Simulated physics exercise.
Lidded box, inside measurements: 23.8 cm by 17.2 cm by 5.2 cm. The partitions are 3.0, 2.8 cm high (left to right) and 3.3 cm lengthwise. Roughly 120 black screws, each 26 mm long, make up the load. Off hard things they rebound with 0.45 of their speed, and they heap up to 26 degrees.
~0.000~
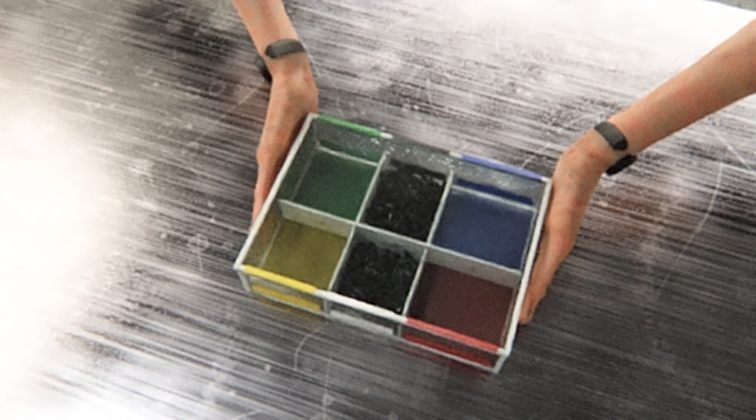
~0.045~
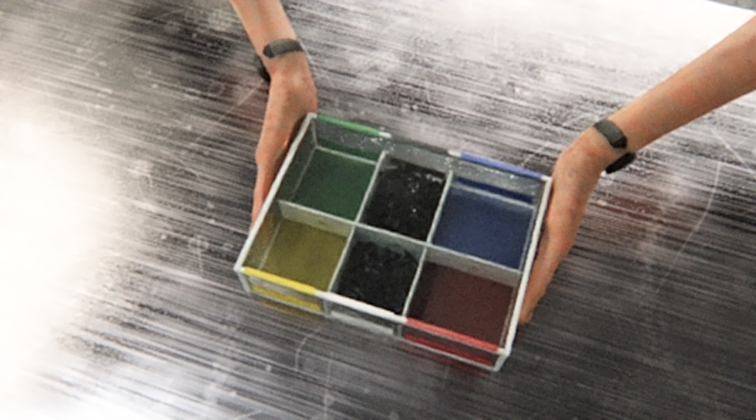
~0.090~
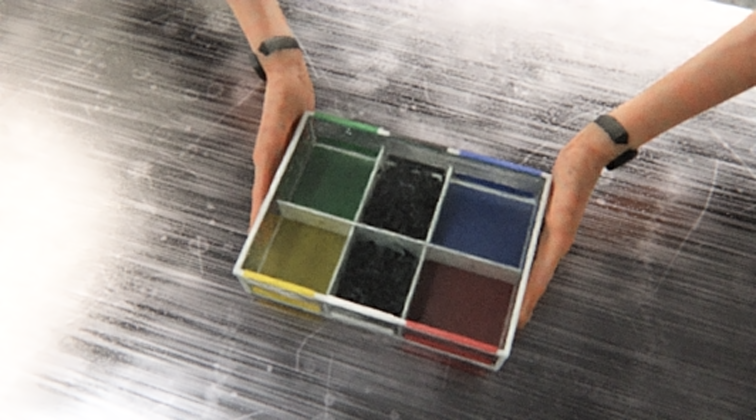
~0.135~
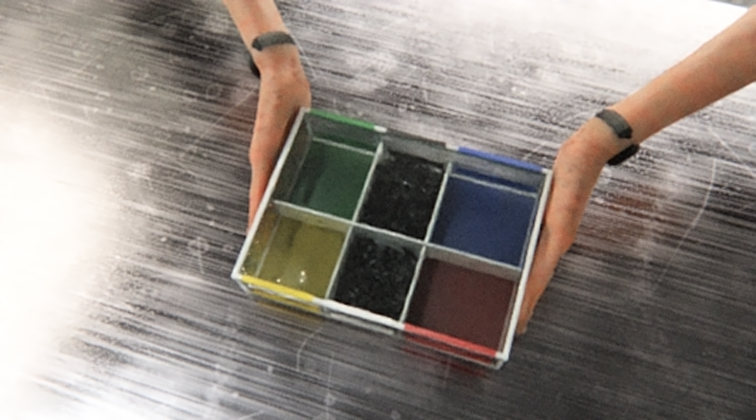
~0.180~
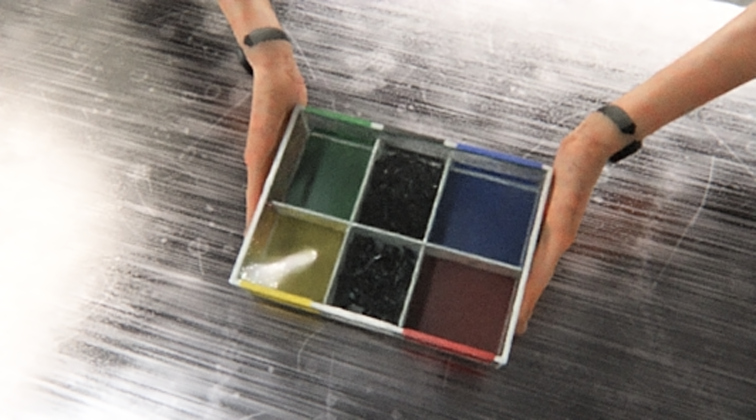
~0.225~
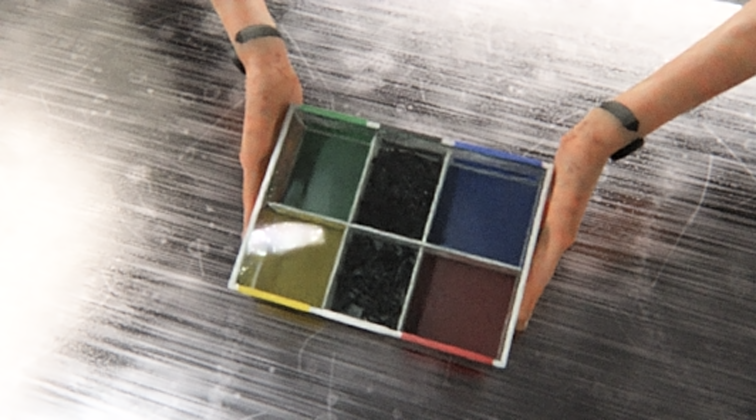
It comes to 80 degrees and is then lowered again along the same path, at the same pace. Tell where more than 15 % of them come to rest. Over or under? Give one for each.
At the end, red: Does not qualify. Blue: Does not qualify. Green: Does not qualify. Yellow: Does not qualify. White: Qualifies. Black: Qualifies.
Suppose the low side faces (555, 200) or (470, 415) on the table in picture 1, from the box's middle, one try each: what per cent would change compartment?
That would be close to 25 per cent, then close to 35 per cent.
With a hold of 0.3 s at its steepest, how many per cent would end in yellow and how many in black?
You'd end up with yellow at 5 per cent and black at 30 per cent.
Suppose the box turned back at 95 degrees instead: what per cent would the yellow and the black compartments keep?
In per cent, yellow gets 15, black gets 20.
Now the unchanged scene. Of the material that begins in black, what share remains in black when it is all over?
My estimate is roughly 50 percent.
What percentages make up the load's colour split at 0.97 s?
Red = 0, blue = 0, green = 0, yellow = 0, white = 45, black = 50 (per cent).
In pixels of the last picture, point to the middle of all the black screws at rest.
Look around (370, 289) in the last picture.
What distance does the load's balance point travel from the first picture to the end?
The balance point ends up some 4.5 centimetres from where it began.
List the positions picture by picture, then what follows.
Box tilt 0 degrees, front corners at (240, 266) and (505, 351); white 40 %, black 60 %, in the first picture.
Box tilt 1 degrees, front corners at (240, 267) and (505, 351), in the second picture.
Box tilt 3 degrees, front corners at (239, 270) and (504, 352), lowest corner left front, in the third picture.
Box tilt 7 degrees, front corners at (238, 275) and (503, 355), lowest corner left front, in the fourth picture.
Box tilt 12 degrees, front corners at (236, 280) and (502, 358), lowest corner left front, in the fifth picture.
Box tilt 16 degrees, front corners at (234, 285) and (501, 362), lowest corner left front; white 40 %, black 60 %. The box's pace is about 95 degrees a second, in the sixth picture.
After 0.97 s, tilt 80 degrees; white 45 %, black 50 %.
After 1.47 s, tilt 34 degrees; yellow 5 %, white 60 %, black 30 %.
After 2.03 s, tilt 0 degrees; yellow 5 %, white 60 %, black 30 %.
At rest (2.6 s), red 0 %, blue 0 %, green 0 %, yellow 5 %, white 60 %, black 30 %.
